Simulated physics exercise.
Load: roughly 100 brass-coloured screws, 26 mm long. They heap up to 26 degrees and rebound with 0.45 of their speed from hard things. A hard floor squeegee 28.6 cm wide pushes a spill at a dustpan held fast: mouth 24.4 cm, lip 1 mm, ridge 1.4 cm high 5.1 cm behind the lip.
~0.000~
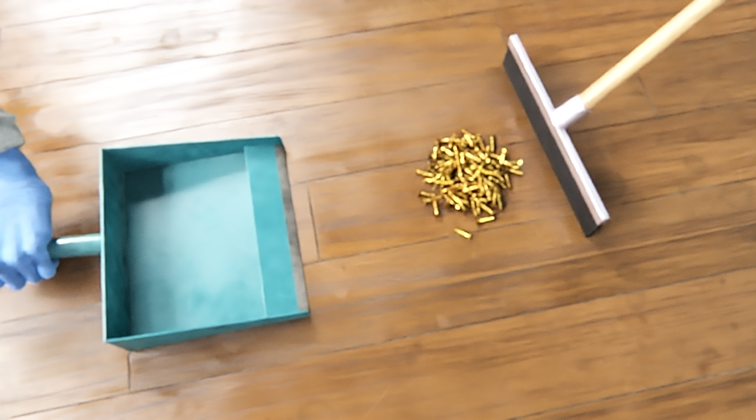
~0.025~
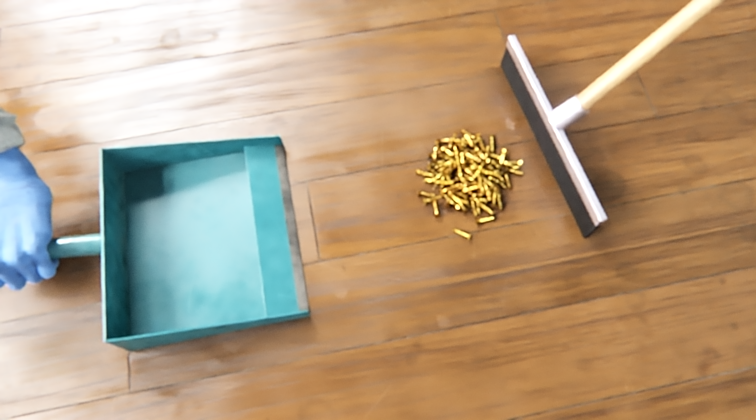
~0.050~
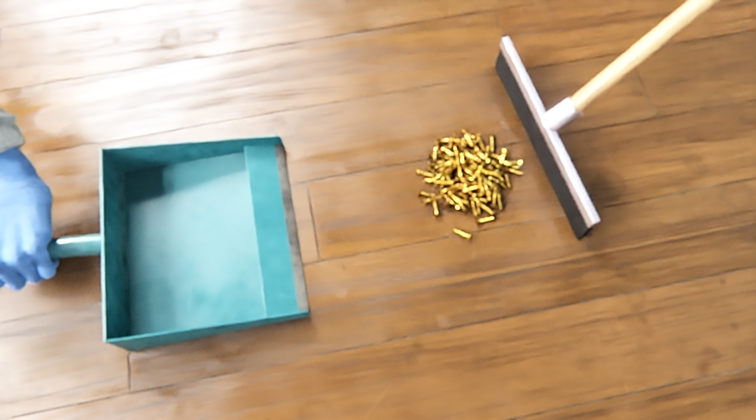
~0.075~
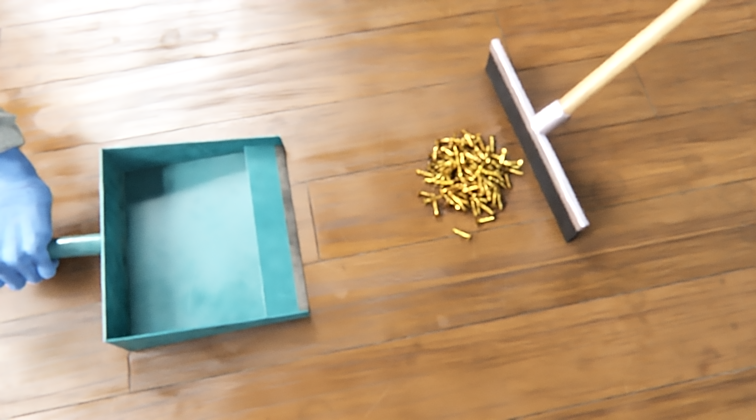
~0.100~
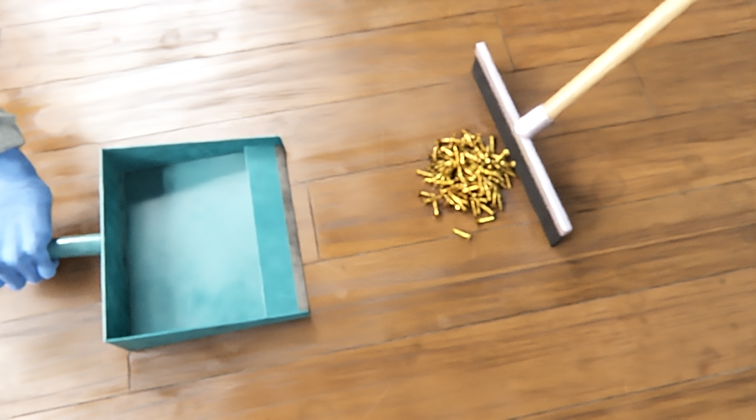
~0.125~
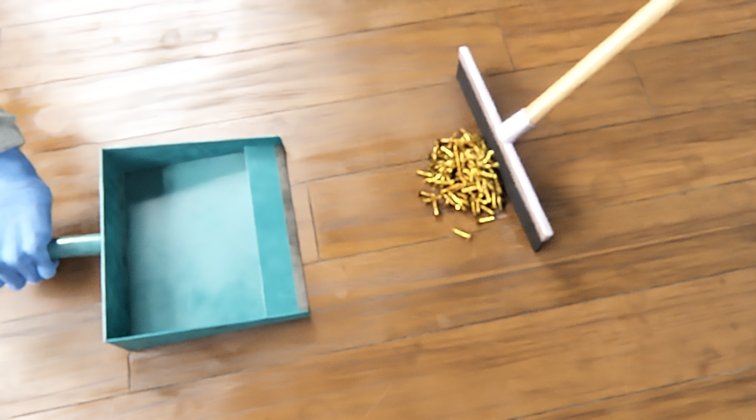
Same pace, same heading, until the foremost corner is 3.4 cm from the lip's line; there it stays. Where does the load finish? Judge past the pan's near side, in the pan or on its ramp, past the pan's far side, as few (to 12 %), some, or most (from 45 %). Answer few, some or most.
Past the pan's near side: Few; in the pan or on its ramp: Most; past the pan's far side: Few.
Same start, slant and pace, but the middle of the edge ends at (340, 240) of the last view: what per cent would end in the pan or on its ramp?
About 55 per cent.
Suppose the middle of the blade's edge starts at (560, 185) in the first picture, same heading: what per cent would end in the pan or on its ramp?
About 65 per cent.
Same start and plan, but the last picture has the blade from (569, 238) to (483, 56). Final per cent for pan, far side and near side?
Pan 20, far 0, near 5.
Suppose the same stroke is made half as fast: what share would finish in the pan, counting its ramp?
Then about 5 per cent.
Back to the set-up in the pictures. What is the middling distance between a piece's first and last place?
Some 24 cm.
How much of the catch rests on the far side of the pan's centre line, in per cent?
Roughly 50 per cent.
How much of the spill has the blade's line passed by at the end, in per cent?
Some 0 per cent.
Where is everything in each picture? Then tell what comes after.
Blade from (601, 220) to (513, 43), moved 0.0 cm, 0 of the pieces shifted so far; middle of the pieces at (470, 173); pan at (197, 243), in the first picture.
Blade from (599, 221) to (511, 43), moved 0.3 cm, 0 of the pieces shifted so far; middle of the pieces at (470, 173), in the second picture.
Blade from (592, 223) to (505, 45), moved 1.2 cm, 0 of the pieces shifted so far; middle of the pieces at (470, 173), in the third picture.
Blade from (581, 226) to (494, 47), moved 2.7 cm, 0 of the pieces shifted so far; middle of the pieces at (470, 173), in the fourth picture.
Blade from (564, 231) to (480, 51), moved 4.9 cm, 3 of the pieces shifted so far; middle of the pieces at (470, 173), in the fifth picture.
Blade from (546, 236) to (463, 55), moved 7.3 cm, 30 of the pieces shifted so far; middle of the pieces at (468, 174); pan at (197, 243). Its pace works out near 0.97 m/s, heading 5 degrees towards the viewer's side, in the sixth picture.
Then, at 0.26 s, middle of the blade 15 cm from the lip; 0 % over the lip, far side 0 %, near side 0 %.
After 0.34 s, middle of the blade 8 cm from the lip; 0 % over the lip, far side 0 %, near side 0 %.
After 0.56 s, middle of the blade 5 cm from the lip; 55 % over the lip, far side 0 %, near side 0 %.
By 1.6 s all is still; near side 0 %, pan 50 %, far side 0 %, in front of the lip or behind the blade 45 %.
